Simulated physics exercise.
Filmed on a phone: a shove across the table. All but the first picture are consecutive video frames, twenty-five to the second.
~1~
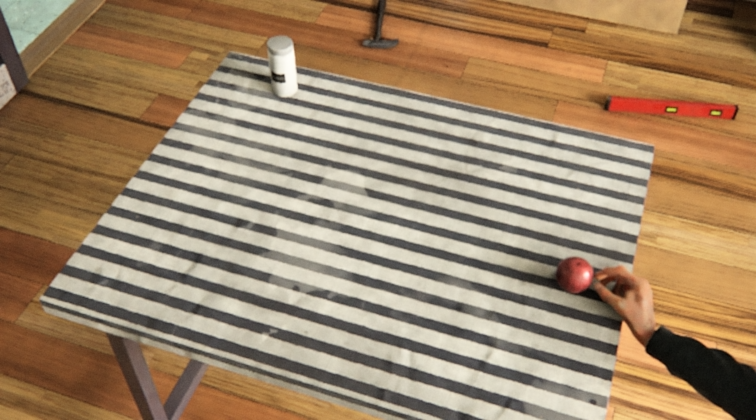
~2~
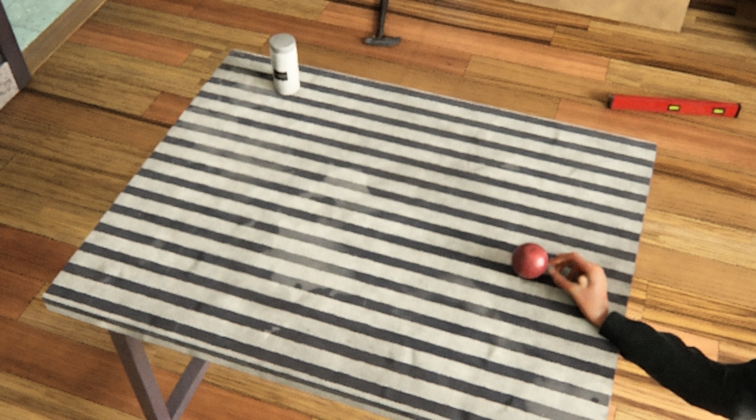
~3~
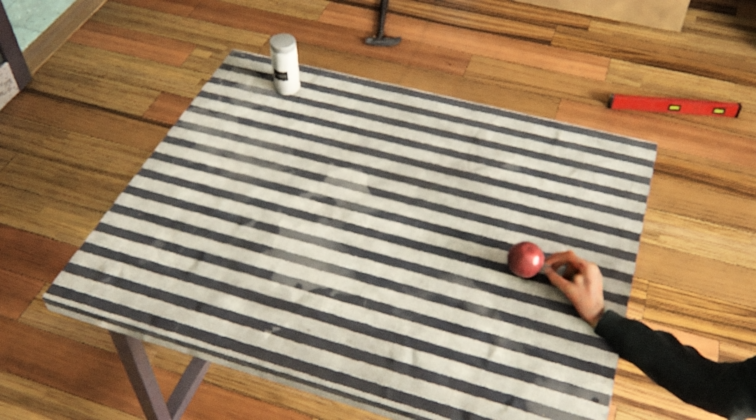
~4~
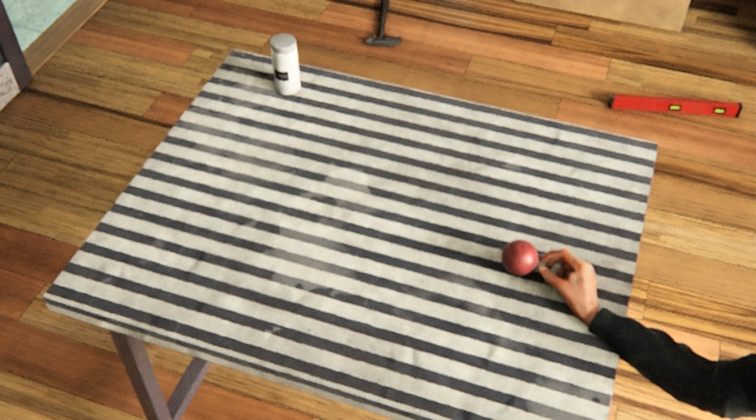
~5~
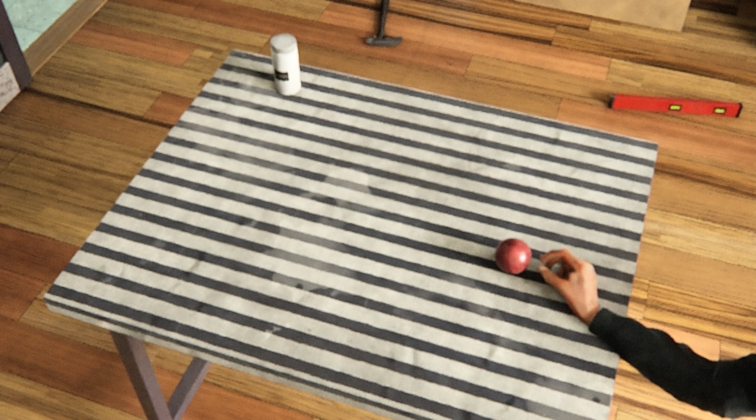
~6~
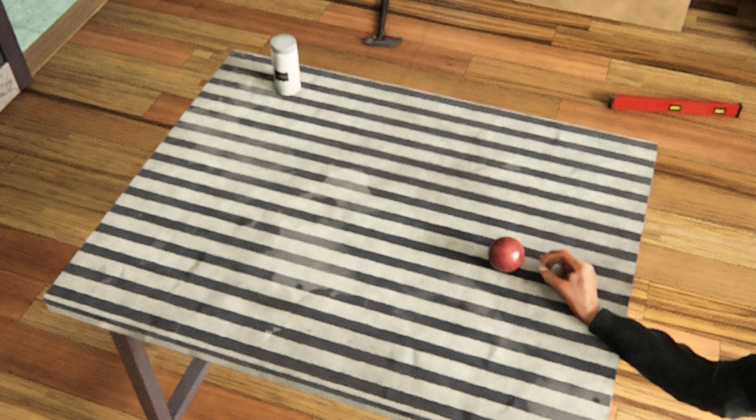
Red apple moving left across a striped tabletop, pushed by a hand from the right, then edging away from the fingers.
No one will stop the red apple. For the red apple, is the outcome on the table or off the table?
The red apple remains on top.
Then, 0.20 s later than the last frame, red apple moved about its own width near (475, 246).
Then, 0.40 s later than the last frame, red apple moved well along near (450, 239).
Then, 0.80 s later than the last frame, red apple moved well along near (417, 231).
When it is over, moved from the start, red apple. End places, in pixels of the last picture, red apple near (405, 228).
